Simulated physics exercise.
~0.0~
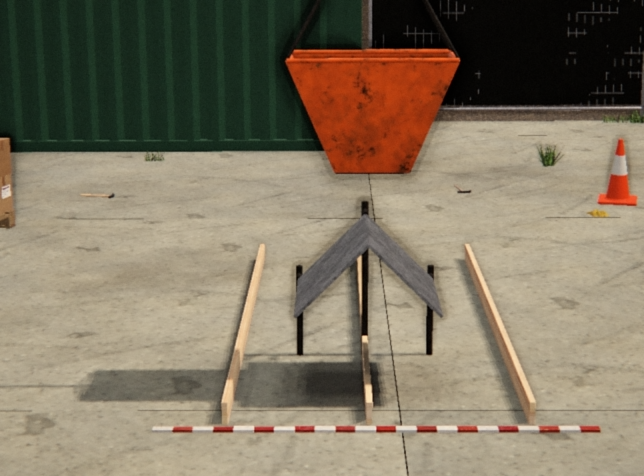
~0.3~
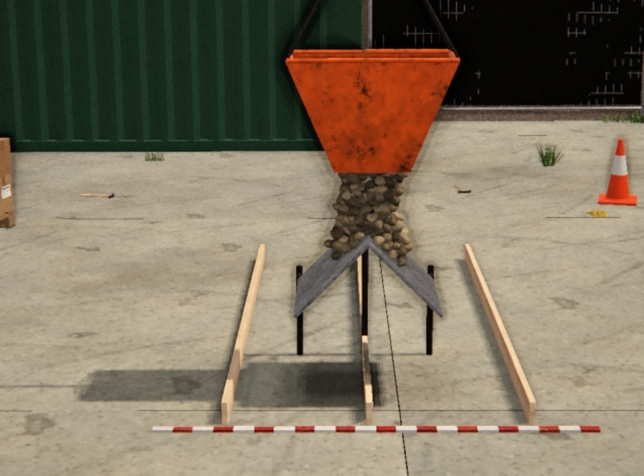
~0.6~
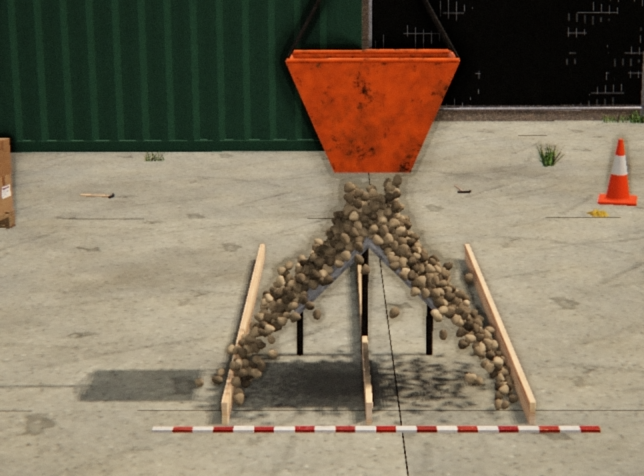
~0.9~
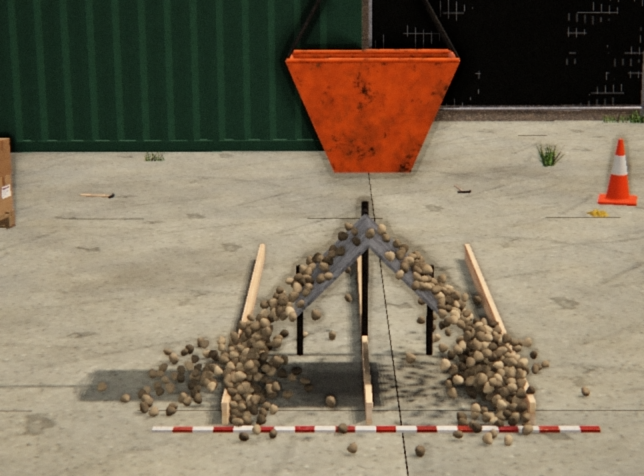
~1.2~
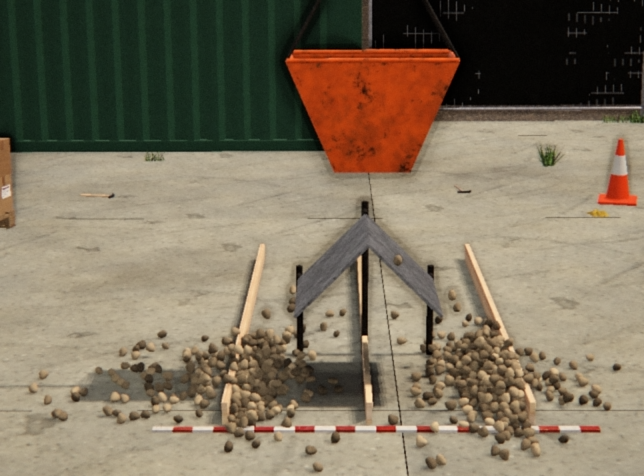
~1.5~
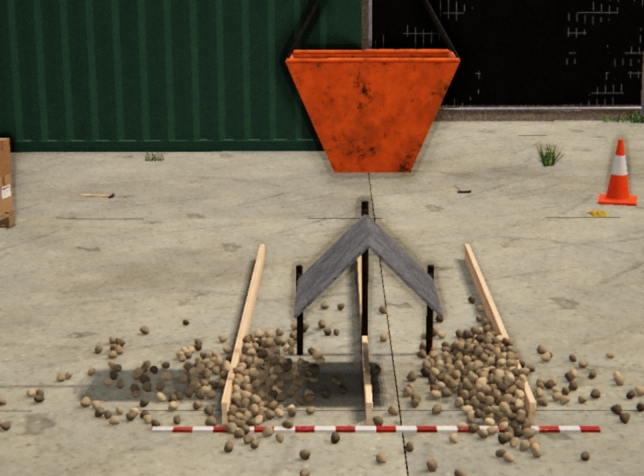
Rounded stones drop from an orange skip, split over sloping steel and settle in two heaps.
